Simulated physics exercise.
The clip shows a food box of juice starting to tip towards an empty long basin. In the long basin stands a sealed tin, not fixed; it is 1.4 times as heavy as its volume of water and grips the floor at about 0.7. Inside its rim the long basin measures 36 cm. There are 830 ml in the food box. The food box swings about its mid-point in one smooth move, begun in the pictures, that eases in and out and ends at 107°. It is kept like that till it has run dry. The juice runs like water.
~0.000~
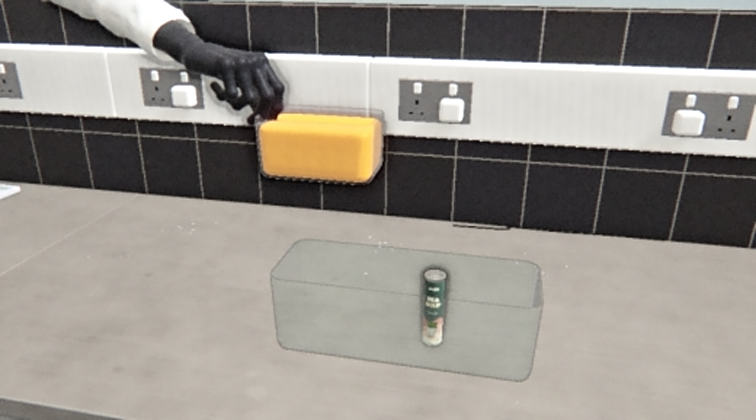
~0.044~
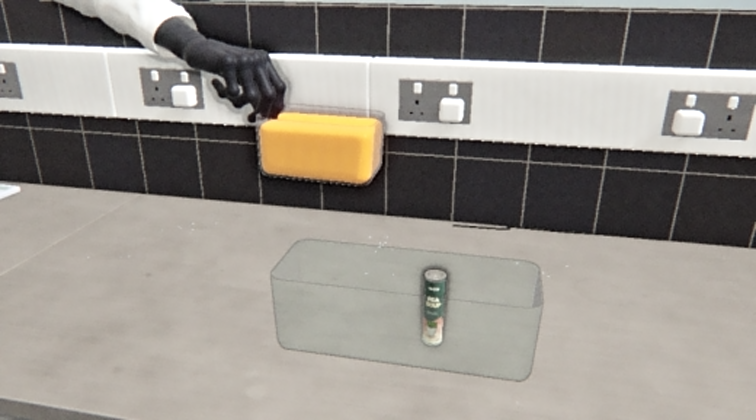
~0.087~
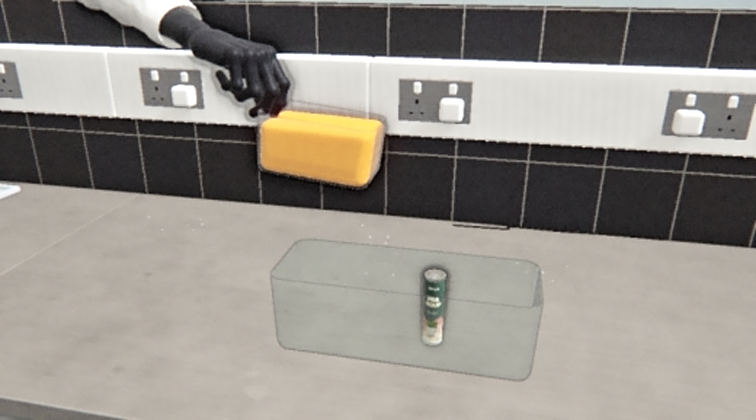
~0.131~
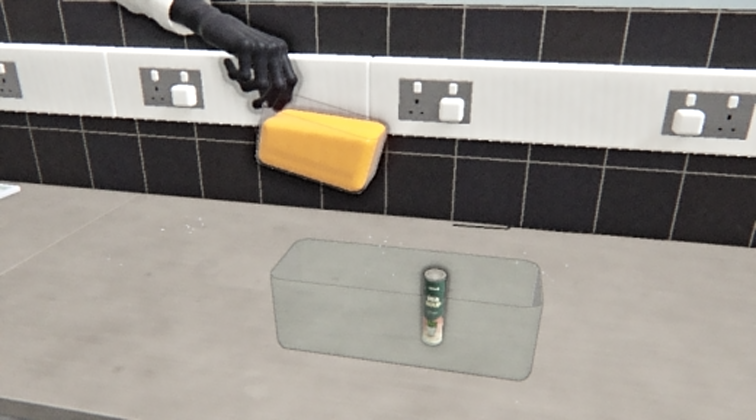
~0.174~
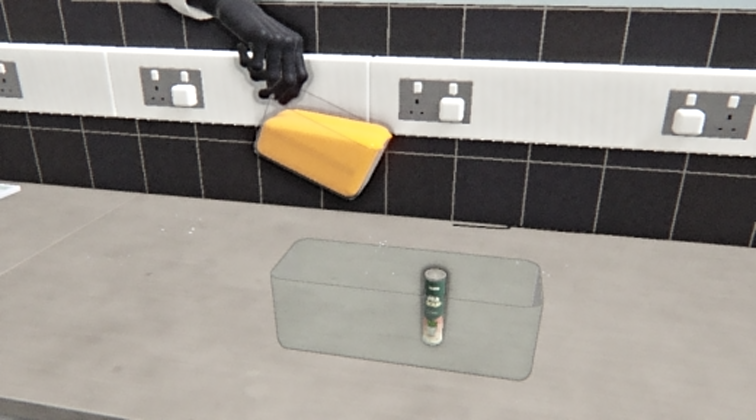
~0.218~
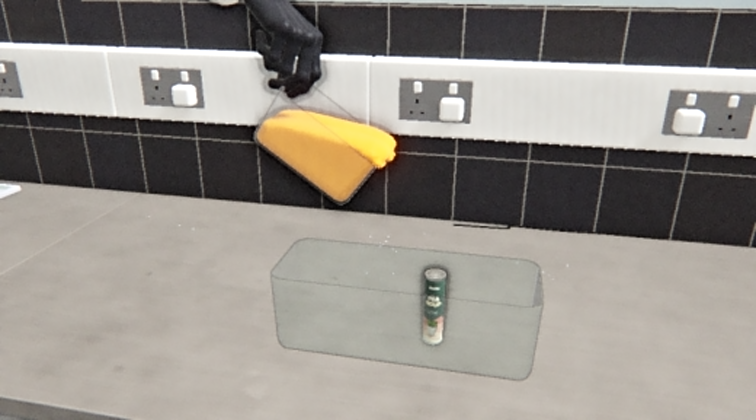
To begin with, a black-gloved hand holds a clear box of orange juice nearly level above a long, empty-looking basin with a small green tin standing by it. The box then tilts steadily down to the right, the hand shifting rightward with it, until juice bulges over its right edge.
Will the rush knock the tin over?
It topples.
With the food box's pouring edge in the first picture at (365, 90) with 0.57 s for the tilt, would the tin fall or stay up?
Then it topples.
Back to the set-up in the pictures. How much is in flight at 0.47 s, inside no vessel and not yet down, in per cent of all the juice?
About 56 per cent.
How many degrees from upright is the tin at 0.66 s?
Near 5° from upright.
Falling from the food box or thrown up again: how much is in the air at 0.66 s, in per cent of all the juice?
Near 6 in a hundred.
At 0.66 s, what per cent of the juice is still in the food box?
Near 3 in a hundred.
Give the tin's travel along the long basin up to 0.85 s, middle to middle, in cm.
Some 3 cm.
By 0.47 s the tilt is 100° and 18 per cent is still to pour; the tin stands where it began.
By 0.66 s the tilt is 107° and 3 per cent is still to pour; the tin stands 1 cm from where it began.
By 0.85 s the tilt is 107° and 0 per cent is still to pour; the tin leans 20°.
By 1.06 s the tilt is 107° and 0 per cent is still to pour; the tin lies on its side.
At rest the tin lies on its side.
